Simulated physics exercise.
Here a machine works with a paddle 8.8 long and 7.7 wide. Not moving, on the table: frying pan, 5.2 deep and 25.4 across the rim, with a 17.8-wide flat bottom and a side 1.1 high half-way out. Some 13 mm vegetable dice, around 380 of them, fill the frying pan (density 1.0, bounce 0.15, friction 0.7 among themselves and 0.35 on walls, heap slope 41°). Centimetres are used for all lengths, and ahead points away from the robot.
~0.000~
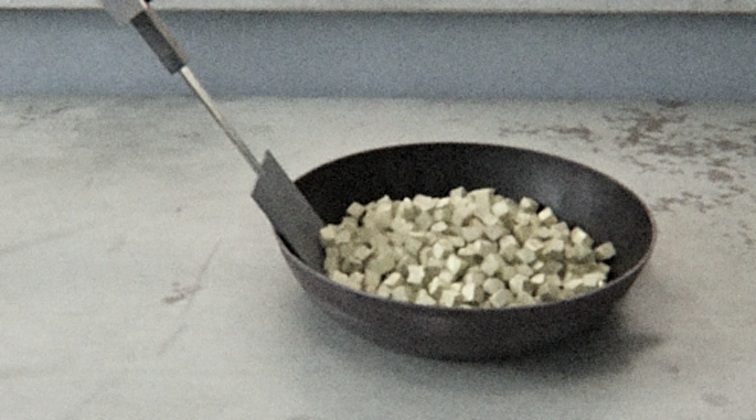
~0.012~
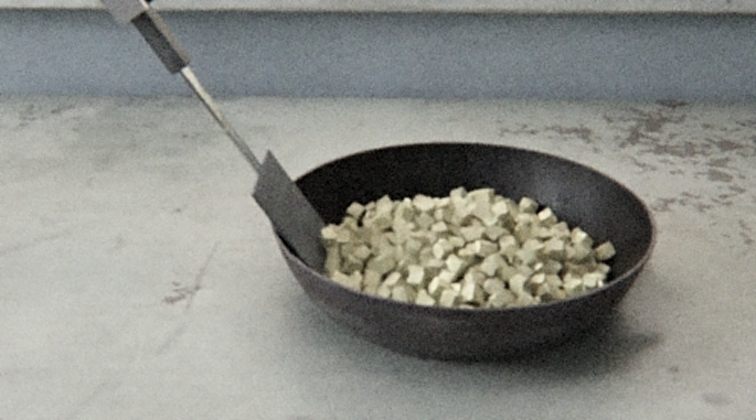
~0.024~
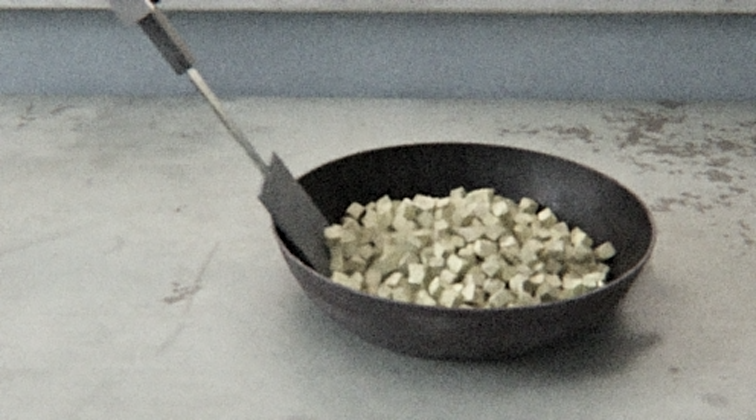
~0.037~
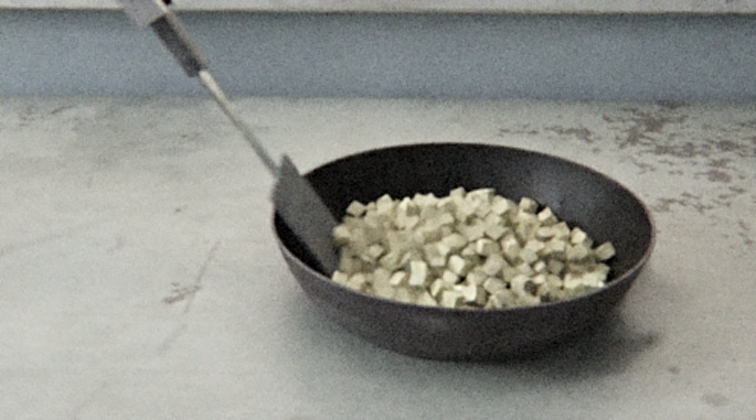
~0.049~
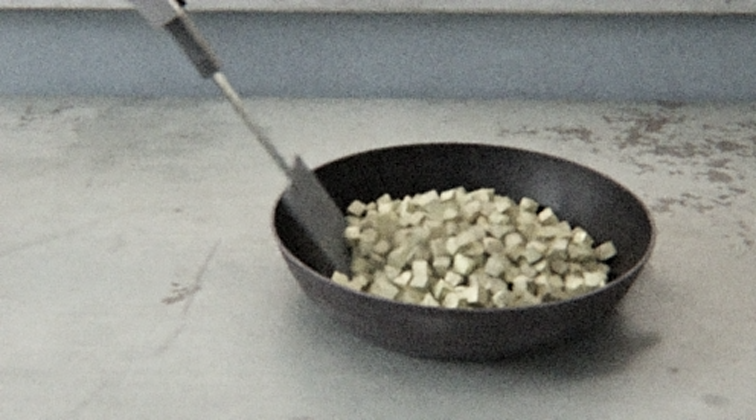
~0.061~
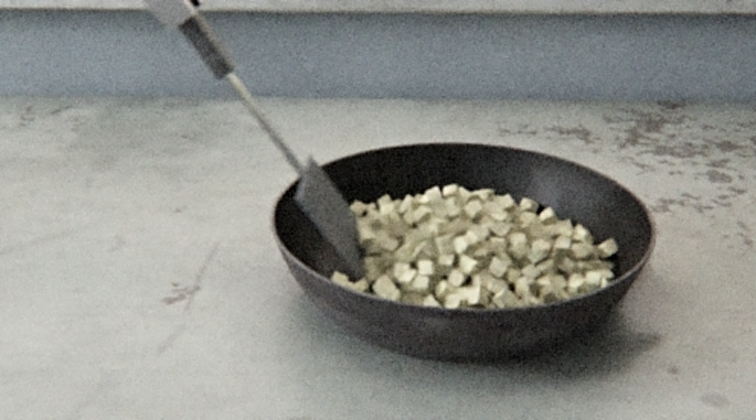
On a worn pale tabletop, a slanted metal paddle slides slowly rightward through pale cubes heaped in a motionless dark frying pan.
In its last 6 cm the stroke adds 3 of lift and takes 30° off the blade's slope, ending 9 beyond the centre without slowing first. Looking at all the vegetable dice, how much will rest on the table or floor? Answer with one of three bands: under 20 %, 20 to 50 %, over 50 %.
Under 20 %.
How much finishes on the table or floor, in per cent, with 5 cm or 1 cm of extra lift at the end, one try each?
15 and 10 per cent.
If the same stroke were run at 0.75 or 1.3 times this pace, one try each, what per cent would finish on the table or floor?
Some 10 per cent, then some 20 per cent, on the table or floor.
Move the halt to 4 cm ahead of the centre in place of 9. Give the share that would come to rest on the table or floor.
In that case about 0 percent ends on the table or floor.
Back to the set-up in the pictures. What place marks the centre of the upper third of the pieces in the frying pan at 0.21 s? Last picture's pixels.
Near pixel (572, 220).
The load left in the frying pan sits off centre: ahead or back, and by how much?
Offset forward: Around 4.5 cm.
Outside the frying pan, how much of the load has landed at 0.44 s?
Share at that moment: About 10 %.
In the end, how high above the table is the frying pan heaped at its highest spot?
Height at rest: Roughly 7.5 cm.
After 0.13 s, sloping 57°, highest piece 6 above the table; 384 in the frying pan.
After 0.21 s, sloping 48°, highest piece 7 above the table; 383 in the frying pan, 1 on the blade or in flight.
After 0.44 s, sloping 27°, highest piece 7 above the table; 342 in the frying pan, 35 on the table or floor, 7 on the blade or in flight.
After 1.49 s, sloping 27°, highest piece 7 above the table; 341 in the frying pan, 43 on the table or floor.
At rest, 341 in the frying pan, 43 on the table or floor. That is 11 % on the table or floor.
